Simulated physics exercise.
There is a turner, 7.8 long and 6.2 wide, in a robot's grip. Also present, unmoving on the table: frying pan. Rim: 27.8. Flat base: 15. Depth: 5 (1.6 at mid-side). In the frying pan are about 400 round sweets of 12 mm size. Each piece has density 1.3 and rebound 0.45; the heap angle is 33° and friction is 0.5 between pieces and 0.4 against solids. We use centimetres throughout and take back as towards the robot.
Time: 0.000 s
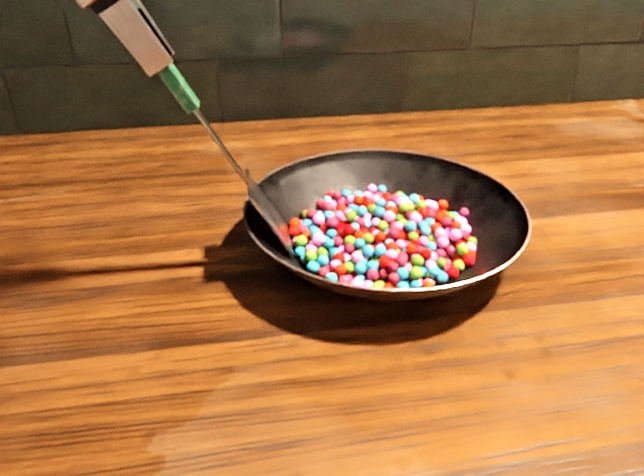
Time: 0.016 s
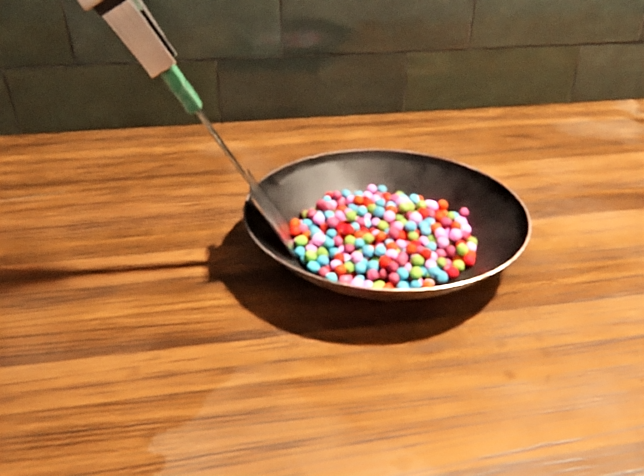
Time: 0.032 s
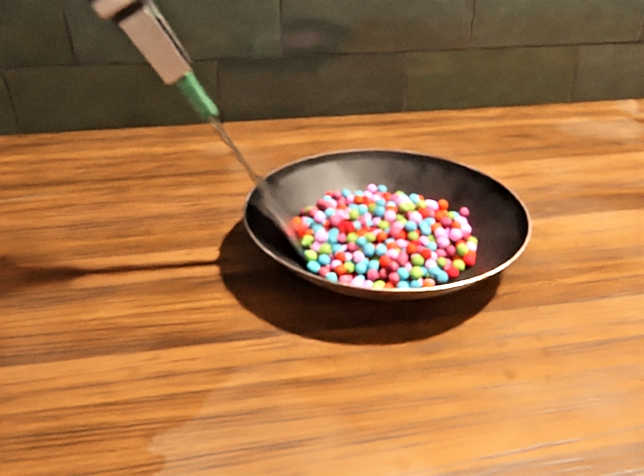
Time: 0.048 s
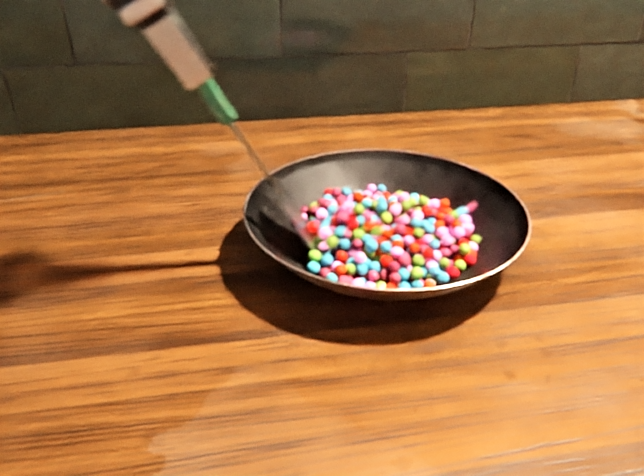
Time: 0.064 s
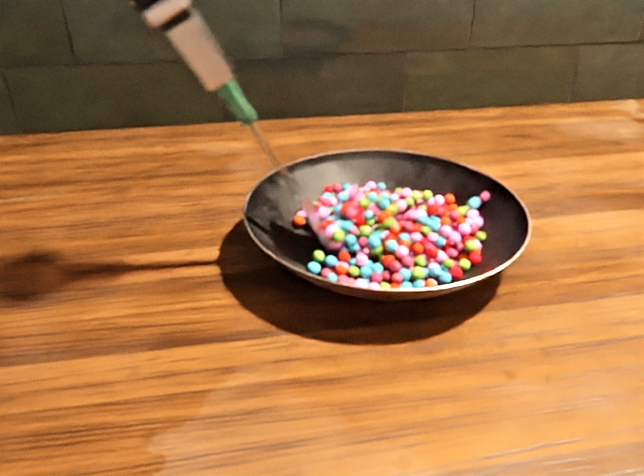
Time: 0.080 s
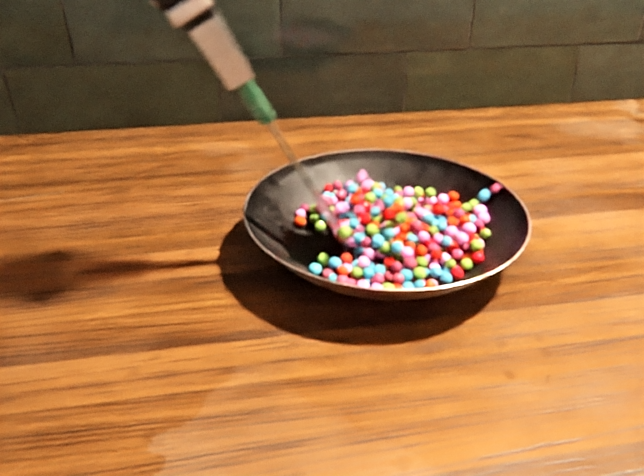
At first, a turner with a green section on its handle rests at the left edge of a dark frying pan of colourful round sweets on a wooden table. It then slides rightward into the sweets, pushing some up and to the right, while the pan stays still.
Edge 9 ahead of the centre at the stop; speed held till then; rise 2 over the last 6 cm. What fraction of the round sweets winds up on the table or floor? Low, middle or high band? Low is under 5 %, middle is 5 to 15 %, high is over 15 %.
High band.
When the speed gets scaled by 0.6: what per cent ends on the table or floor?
Estimate: Approx. 10 %.
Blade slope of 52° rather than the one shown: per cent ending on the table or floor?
Somewhere around 20 per cent would end on the table or floor.
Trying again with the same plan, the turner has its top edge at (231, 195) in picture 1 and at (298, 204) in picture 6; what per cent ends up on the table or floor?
My guess would be close to 25 per cent.
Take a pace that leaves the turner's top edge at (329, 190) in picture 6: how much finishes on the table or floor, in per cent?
Estimate: Close to 30 %.
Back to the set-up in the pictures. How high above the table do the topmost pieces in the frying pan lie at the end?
Roughly 4.0 centimetres.
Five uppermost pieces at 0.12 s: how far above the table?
Roughly 7 cm above the table.
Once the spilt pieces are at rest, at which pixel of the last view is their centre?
I'd point to somewhere close to (618, 216).
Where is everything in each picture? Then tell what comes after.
In the first picture, turner top edge at (248, 182), sloping 61°; upper third of the load around (381, 230), from x 295 to 470, top at y 190; 402 in the frying pan.
In the second picture, turner top edge at (250, 183), sloping 61°; upper third of the load around (381, 230), from x 295 to 470, top at y 190.
In the third picture, turner top edge at (262, 188), sloping 61°; upper third of the load around (374, 229), from x 295 to 470, top at y 190.
In the fourth picture, turner top edge at (279, 192), sloping 61°; upper third of the load around (381, 227), from x 300 to 475, top at y 190.
In the fifth picture, turner top edge at (297, 192), sloping 61°; upper third of the load around (384, 223), from x 300 to 485, top at y 185.
In the sixth picture, turner top edge at (314, 191), sloping 61°; upper third of the load around (394, 217), from x 300 to 495, top at y 175; 402 in the frying pan.
After 0.12 s, sloping 61°, highest piece 8 above the table; 401 in the frying pan, 1 on the blade or in flight.
After 0.16 s, sloping 61°, highest piece 9 above the table; 400 in the frying pan, 2 on the blade or in flight.
After 0.38 s, sloping 61°, highest piece 10 above the table; 300 in the frying pan, 63 on the table or floor, 39 on the blade or in flight.
After 1.43 s, sloping 61°, highest piece 4 above the table; 300 in the frying pan, 102 on the table or floor.
At rest, 300 in the frying pan, 102 on the table or floor. That is 25 % on the table or floor.
